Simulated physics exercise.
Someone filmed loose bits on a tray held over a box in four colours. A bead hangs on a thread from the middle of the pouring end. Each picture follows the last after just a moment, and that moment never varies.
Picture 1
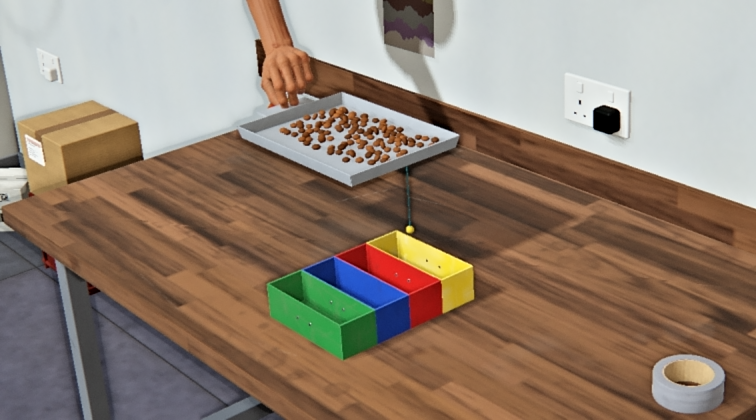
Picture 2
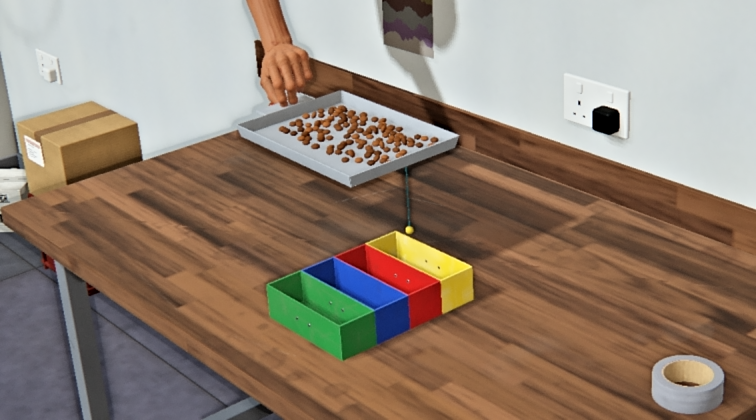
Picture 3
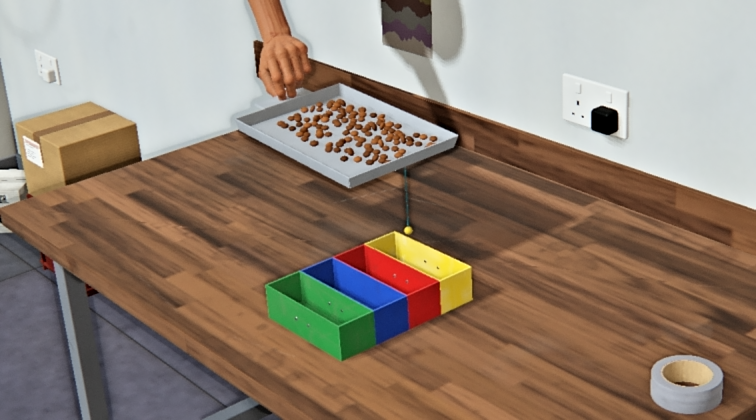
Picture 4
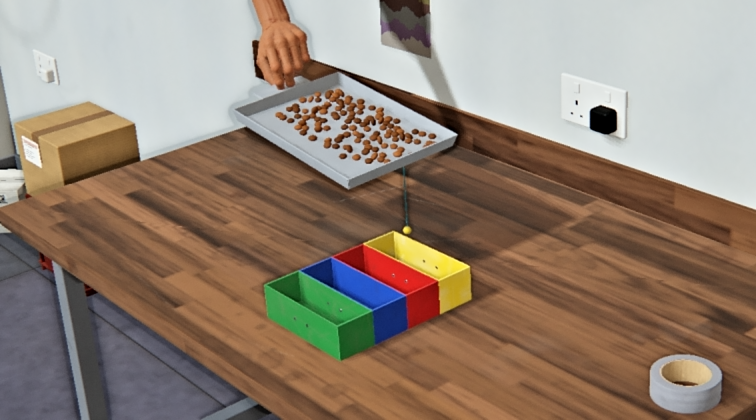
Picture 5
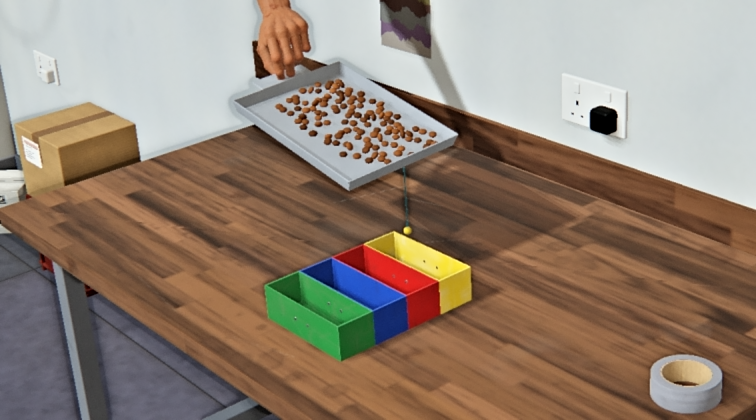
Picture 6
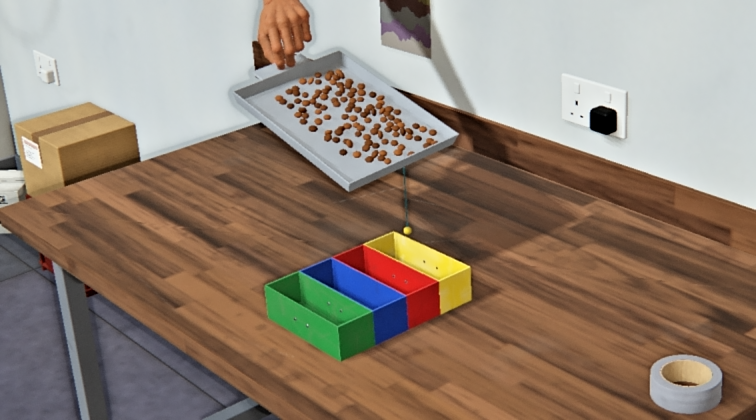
A hand held a metal tray of small brown bits above a green, blue, red and yellow box, then gradually raised the back of the tray, tilting it toward its lower left corner.
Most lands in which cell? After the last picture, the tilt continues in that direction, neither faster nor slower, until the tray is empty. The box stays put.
In the red cell.
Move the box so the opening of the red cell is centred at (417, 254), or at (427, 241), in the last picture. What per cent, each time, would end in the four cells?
About 100 % and 100 %.
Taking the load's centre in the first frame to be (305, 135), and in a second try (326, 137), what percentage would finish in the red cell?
Share in order: Roughly 60 %, 60 %.
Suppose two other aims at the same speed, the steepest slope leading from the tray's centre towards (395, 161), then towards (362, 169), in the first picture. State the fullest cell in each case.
The yellow one first, the red one second.
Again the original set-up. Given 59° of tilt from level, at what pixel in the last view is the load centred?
Look close to (387, 157) in the last picture.
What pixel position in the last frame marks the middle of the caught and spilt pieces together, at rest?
Centre at rest, last view: Approx. (403, 293).
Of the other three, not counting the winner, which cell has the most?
The cell in yellow.
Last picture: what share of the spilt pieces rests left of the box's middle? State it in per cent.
I reckon around 0 per cent.
Shortly afterwards, tray tipped steeply; all but a few on the tray; only a few falling or outside the box.
Next, tray tipped right over; near half on the tray; near a quarter in the red cell; a little in the yellow cell; only a few in the blue cell; near a quarter falling or outside the box.
Some moments later, tray tipped past a quarter turn; near half in the red cell; near a third in the yellow cell; a little in the blue cell; near a quarter falling or outside the box.
In the end, tray tipped past a quarter turn; near half in the red cell; near a third in the yellow cell; a little in the blue cell; none at all in the green cell; near a quarter outside the box.
